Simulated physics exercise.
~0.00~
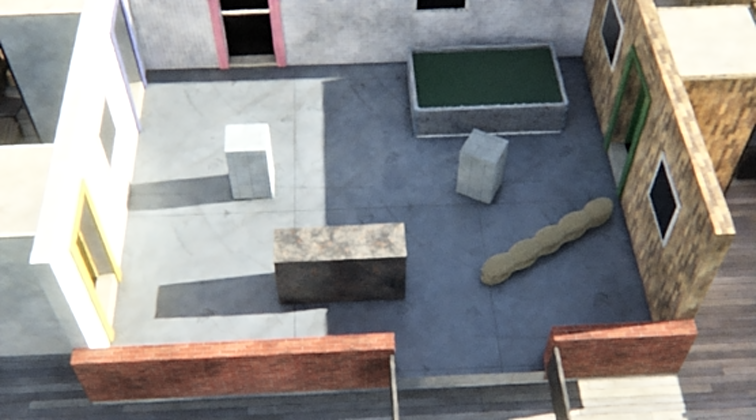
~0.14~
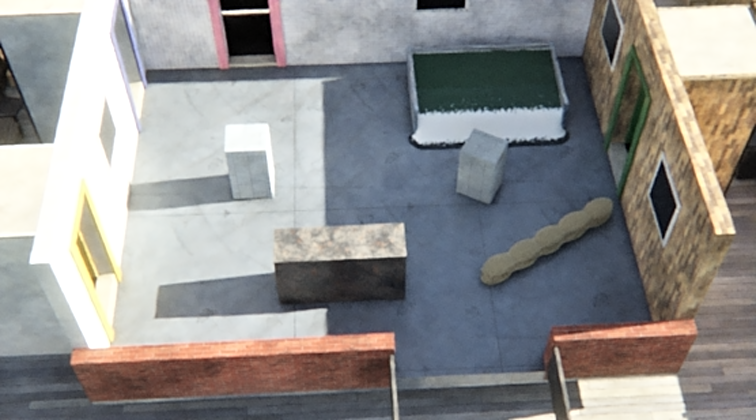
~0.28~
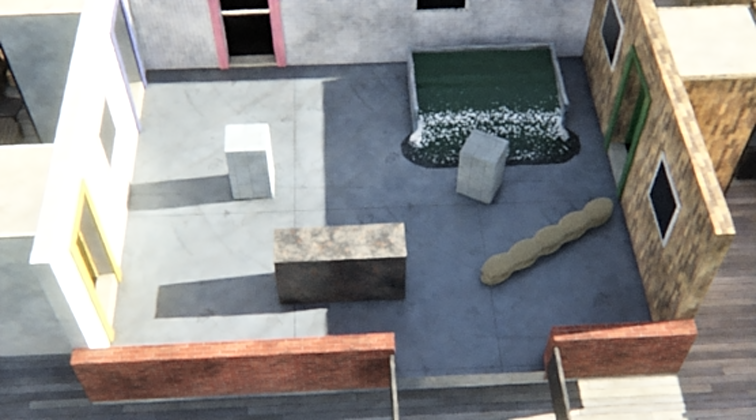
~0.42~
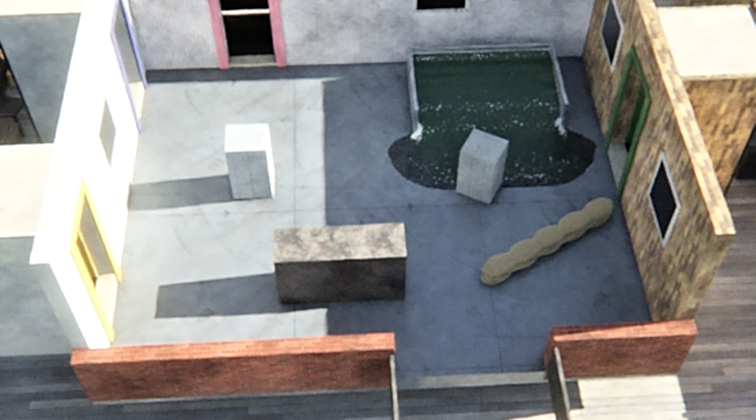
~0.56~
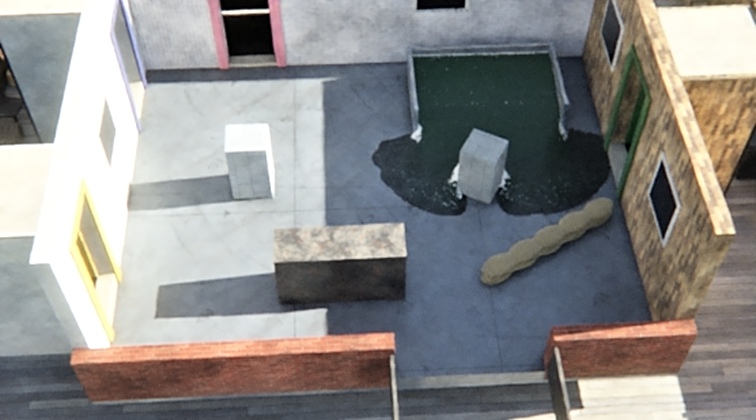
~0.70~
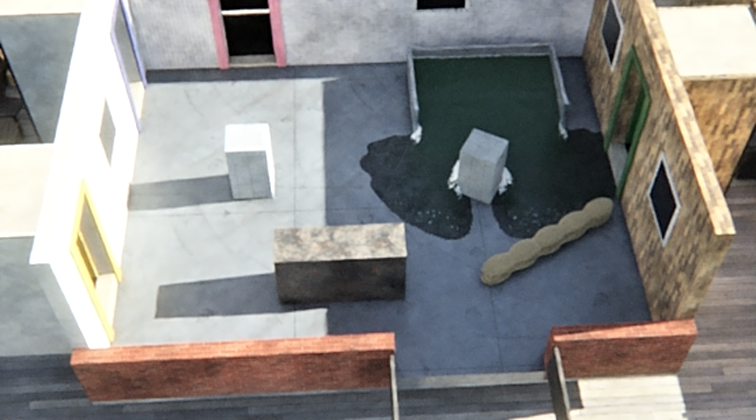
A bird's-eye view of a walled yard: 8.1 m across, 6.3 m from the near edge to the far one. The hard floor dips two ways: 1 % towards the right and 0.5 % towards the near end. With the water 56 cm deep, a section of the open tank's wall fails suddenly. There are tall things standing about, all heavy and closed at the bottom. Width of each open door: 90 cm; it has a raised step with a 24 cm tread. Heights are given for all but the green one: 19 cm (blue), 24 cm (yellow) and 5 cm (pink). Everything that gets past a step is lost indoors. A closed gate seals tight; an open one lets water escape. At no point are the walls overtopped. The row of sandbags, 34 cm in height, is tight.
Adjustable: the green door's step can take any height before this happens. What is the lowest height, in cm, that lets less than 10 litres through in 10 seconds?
About 23 cm.
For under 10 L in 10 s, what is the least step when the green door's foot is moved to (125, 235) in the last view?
About 6.5 cm.
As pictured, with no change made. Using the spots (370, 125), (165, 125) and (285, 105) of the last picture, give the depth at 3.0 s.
That's 0, 0 and 0 cm, in the order given.
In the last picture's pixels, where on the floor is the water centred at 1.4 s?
Look at about (490, 153) in the last view.
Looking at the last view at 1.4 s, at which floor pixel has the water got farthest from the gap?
Around (453, 339).
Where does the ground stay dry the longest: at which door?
The pink one.
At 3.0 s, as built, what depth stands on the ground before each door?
Door by door in centimetres - green 21, blue 0, yellow 0, pink 0.
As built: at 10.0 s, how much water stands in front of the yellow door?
Roughly 4.0 cm deep.
After 1.4 s water covers 25 % of the floor, deepest (42 cm) near (560, 218); 12 cm at the green door, 0 litres in over its 25 cm step.
After 3.0 s water covers 45 % of the floor, deepest (24 cm) near (610, 198); 21 cm at the green door, 5 litres in over its 25 cm step.
After 10.0 s water covers 95 % of the floor, deepest (8 cm) near (610, 198); 7 cm at the green door, 5 litres in over its 25 cm step.
At the green door as built, the water arrived by 0.7 s and peaked near 24 cm at 2.4 s.
With a step of 18.5 cm, 25 litres would have come in within the 10 s; with 25 cm, 6 litres. So under 10 litres takes about 23 cm.
